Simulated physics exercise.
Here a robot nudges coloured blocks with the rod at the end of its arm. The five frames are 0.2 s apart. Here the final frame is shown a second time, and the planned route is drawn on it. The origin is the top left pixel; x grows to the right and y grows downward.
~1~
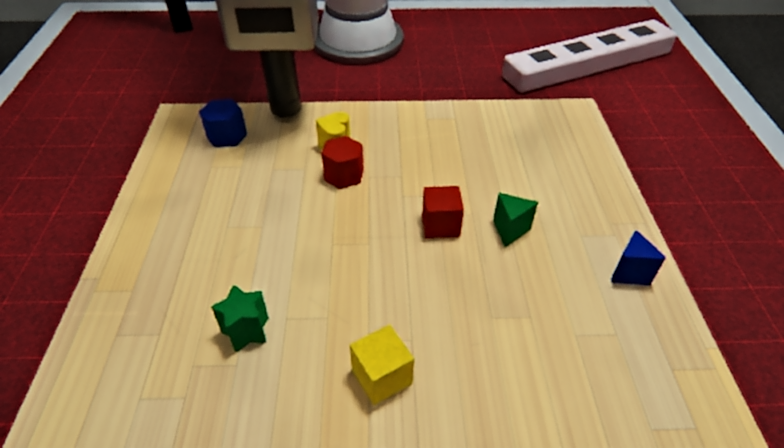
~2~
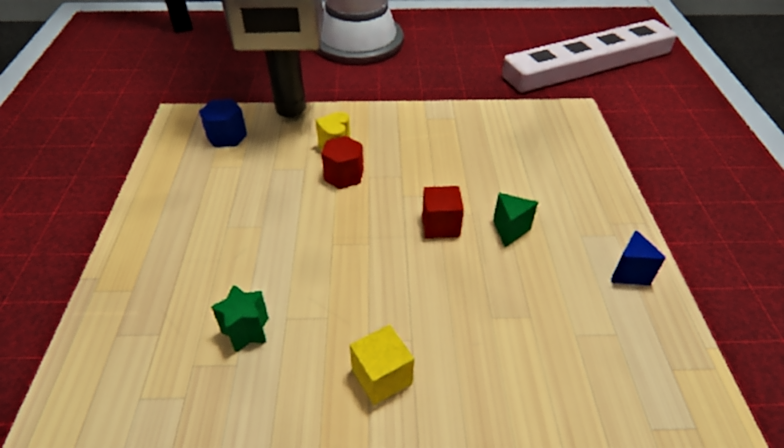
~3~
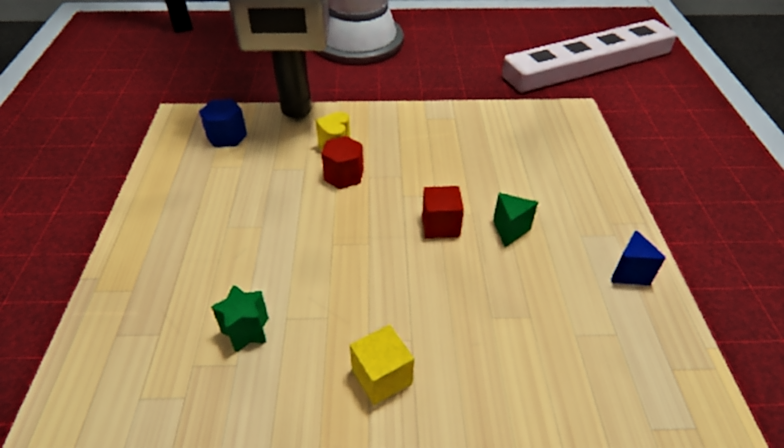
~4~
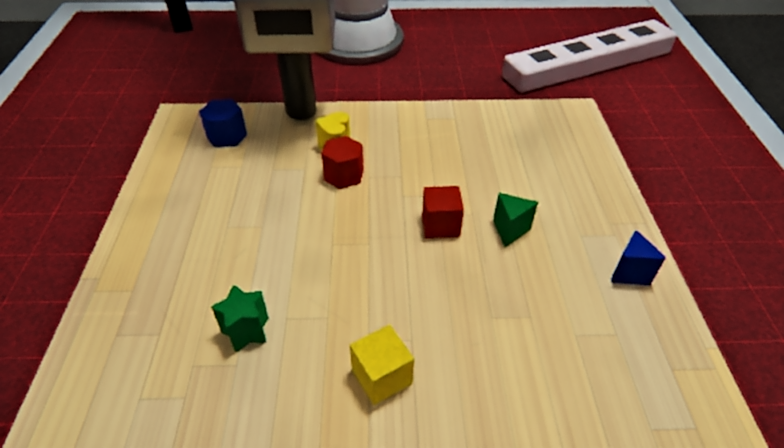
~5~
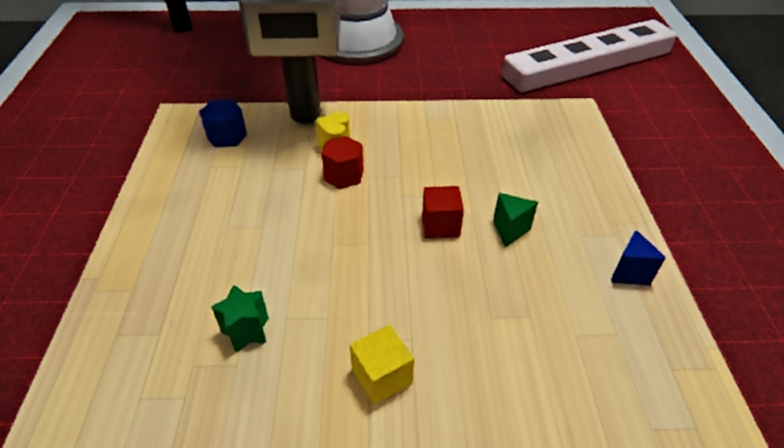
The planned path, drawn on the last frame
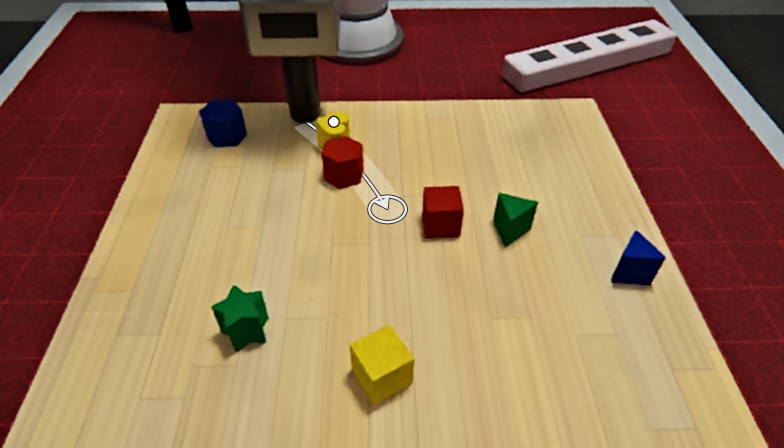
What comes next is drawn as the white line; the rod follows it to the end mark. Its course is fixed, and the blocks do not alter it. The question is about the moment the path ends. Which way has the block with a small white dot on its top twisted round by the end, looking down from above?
Bird's-eye view: Counterclockwise.
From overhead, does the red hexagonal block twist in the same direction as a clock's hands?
I believe so.
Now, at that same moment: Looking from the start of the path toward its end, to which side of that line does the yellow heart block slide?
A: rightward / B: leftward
Correct choice: B.
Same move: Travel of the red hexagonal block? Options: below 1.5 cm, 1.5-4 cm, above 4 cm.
Over 4 cm.
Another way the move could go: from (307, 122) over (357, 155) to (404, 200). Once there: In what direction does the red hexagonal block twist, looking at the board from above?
Bird's-eye view: Clockwise.
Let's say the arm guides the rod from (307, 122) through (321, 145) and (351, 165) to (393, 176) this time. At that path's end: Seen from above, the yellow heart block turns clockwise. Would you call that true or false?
False
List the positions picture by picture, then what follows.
Rod tip (286, 109); block tops, yellow heart block (334, 122); red hexagonal block (342, 148); red square block (444, 198), in the first frame.
Rod (291, 109); blocks unchanged, in the second frame.
Rod (296, 110); blocks unchanged, in the third frame.
Rod (302, 112); blocks unchanged, in the fourth frame.
Rod (306, 115); yellow heart block (334, 122); red hexagonal block (342, 148); red square block (444, 198), in the fifth frame.
Path on the board, from (307, 122) via (350, 159), ending at (388, 209); the dot is on the yellow heart block.
The first path, step by step. One third of the way, rod (335, 139); yellow heart block (351, 134); red hexagonal block (348, 159), turned 35° clockwise.
Two thirds of the way, rod (363, 168); yellow heart block (389, 160), turned 25° anticlockwise; red hexagonal block (350, 173), turned 80° clockwise.
At the end, rod (388, 202); yellow heart block (421, 176), turned 65° anticlockwise; red hexagonal block (346, 188), turned 140° clockwise; red square block in place.
